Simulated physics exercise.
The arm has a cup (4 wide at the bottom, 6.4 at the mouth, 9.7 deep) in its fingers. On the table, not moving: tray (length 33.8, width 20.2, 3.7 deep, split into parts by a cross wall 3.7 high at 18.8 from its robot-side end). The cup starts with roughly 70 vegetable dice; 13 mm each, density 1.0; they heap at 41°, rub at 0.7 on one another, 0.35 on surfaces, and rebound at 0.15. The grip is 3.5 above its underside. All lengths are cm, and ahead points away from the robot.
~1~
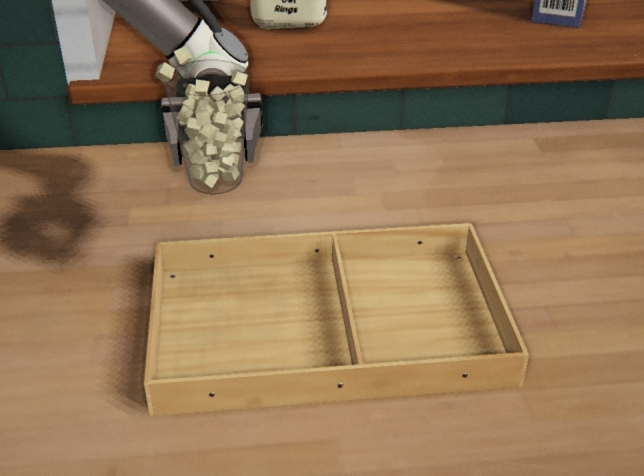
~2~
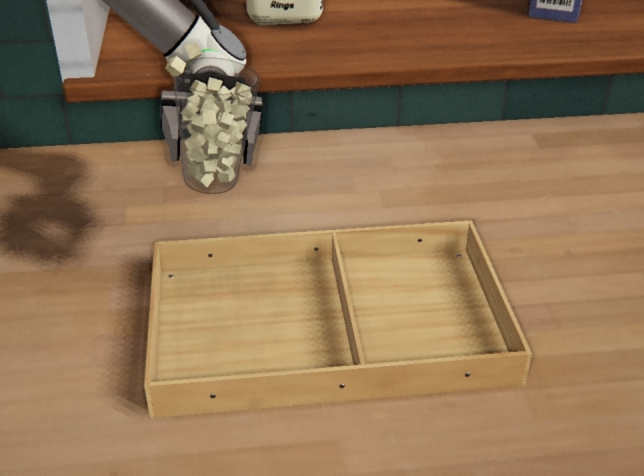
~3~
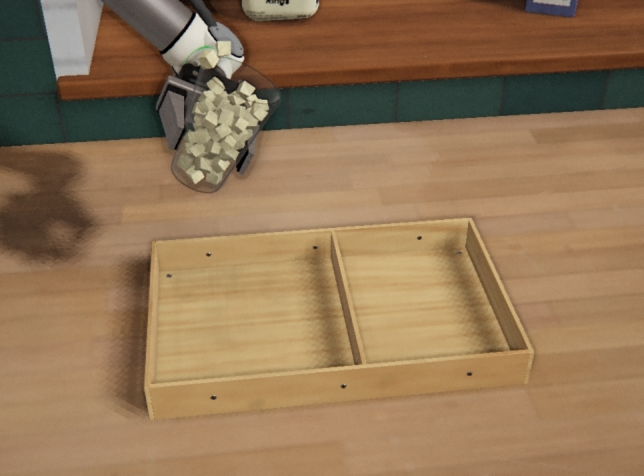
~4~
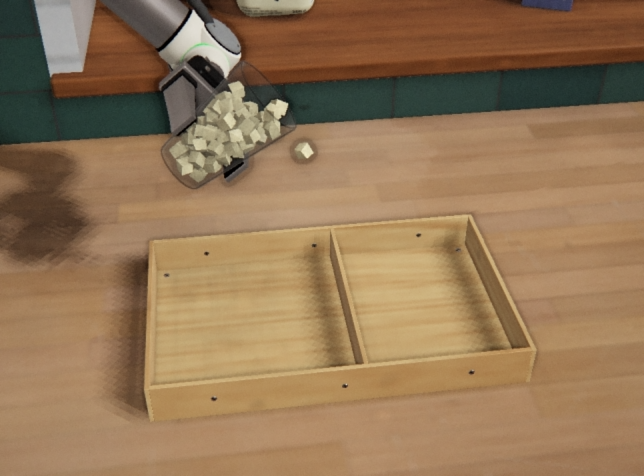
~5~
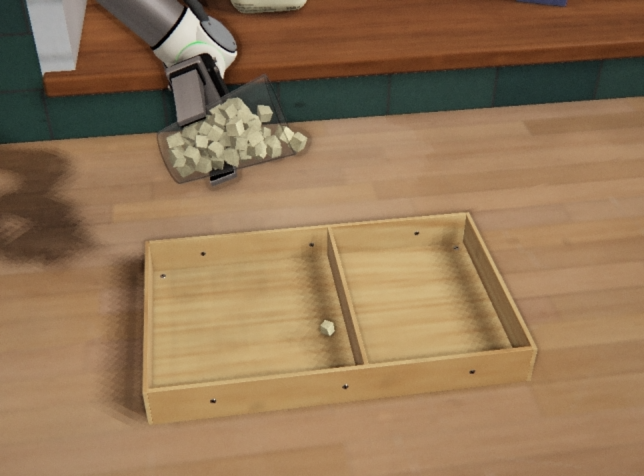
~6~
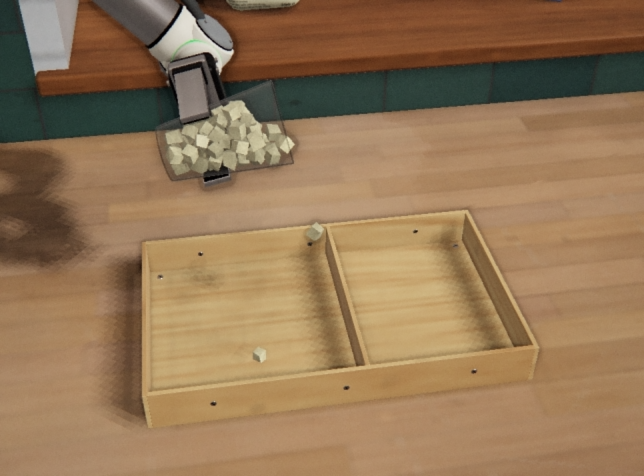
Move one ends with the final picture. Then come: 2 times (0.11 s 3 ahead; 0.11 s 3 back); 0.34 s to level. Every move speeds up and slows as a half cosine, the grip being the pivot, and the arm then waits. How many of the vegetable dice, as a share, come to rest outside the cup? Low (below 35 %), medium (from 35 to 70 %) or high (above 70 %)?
Outside the cup the share is medium, from 35 to 70 %.
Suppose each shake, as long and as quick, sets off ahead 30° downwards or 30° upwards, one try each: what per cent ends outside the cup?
Some 20 and 65 per cent.
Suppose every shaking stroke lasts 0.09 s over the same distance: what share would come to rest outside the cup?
In that case some 65 per cent.
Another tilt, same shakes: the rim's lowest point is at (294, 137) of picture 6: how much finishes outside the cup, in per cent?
About 20 per cent.
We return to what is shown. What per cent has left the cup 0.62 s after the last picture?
Some 50 per cent.
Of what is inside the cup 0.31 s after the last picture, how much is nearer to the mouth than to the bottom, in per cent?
Roughly 55 per cent.
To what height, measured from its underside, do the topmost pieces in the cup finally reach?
Roughly 5.5 cm.
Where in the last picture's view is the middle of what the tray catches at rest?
Around (337, 317).
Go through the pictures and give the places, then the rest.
The first frame shows the cup middle at (212, 132), level; upper third of the load around (204, 107), from x 165 to 240, top at y 55; 67 in the cup.
The second frame shows the cup middle at (213, 131), tilted 7° forward; upper third of the load around (212, 106), from x 175 to 245, top at y 50.
The third frame shows the cup middle at (218, 131), tilted 27° forward; upper third of the load around (224, 108), from x 185 to 260, top at y 50.
The fourth frame shows the cup middle at (222, 133), tilted 51° forward; upper third of the load around (234, 116), from x 180 to 305, top at y 90; 66 in the cup, 1 in flight or on a rim.
The fifth frame shows the cup middle at (223, 137), tilted 71° forward; upper third of the load around (230, 124), from x 175 to 325, top at y 105; 66 in the cup, 1 in the robot-side part.
The sixth frame shows the cup middle at (222, 139), tilted 78° forward; upper third of the load around (228, 126), from x 175 to 315, top at y 110; 65 in the cup, 1 in the robot-side part, 1 in flight or on a rim.
Then, 0.31 s on, tilted 78° forward, highest piece 22 above the table; 47 in the cup, 6 in the far-side part, 5 in the robot-side part, 9 in flight or on a rim.
Then, 0.62 s on, tilted 34° forward, highest piece 26 above the table; 34 in the cup, 16 in the robot-side part, 15 in the far-side part, 2 in flight or on a rim.
Then, 0.98 s on, level, highest piece 24 above the table; 33 in the cup, 19 in the robot-side part, 15 in the far-side part.
Then, 2.03 s on, level, highest piece 24 above the table; 33 in the cup, 19 in the robot-side part, 15 in the far-side part.
In the end, 33 in the cup, 19 in the robot-side part, 15 in the far-side part. That is 51 % outside the cup.
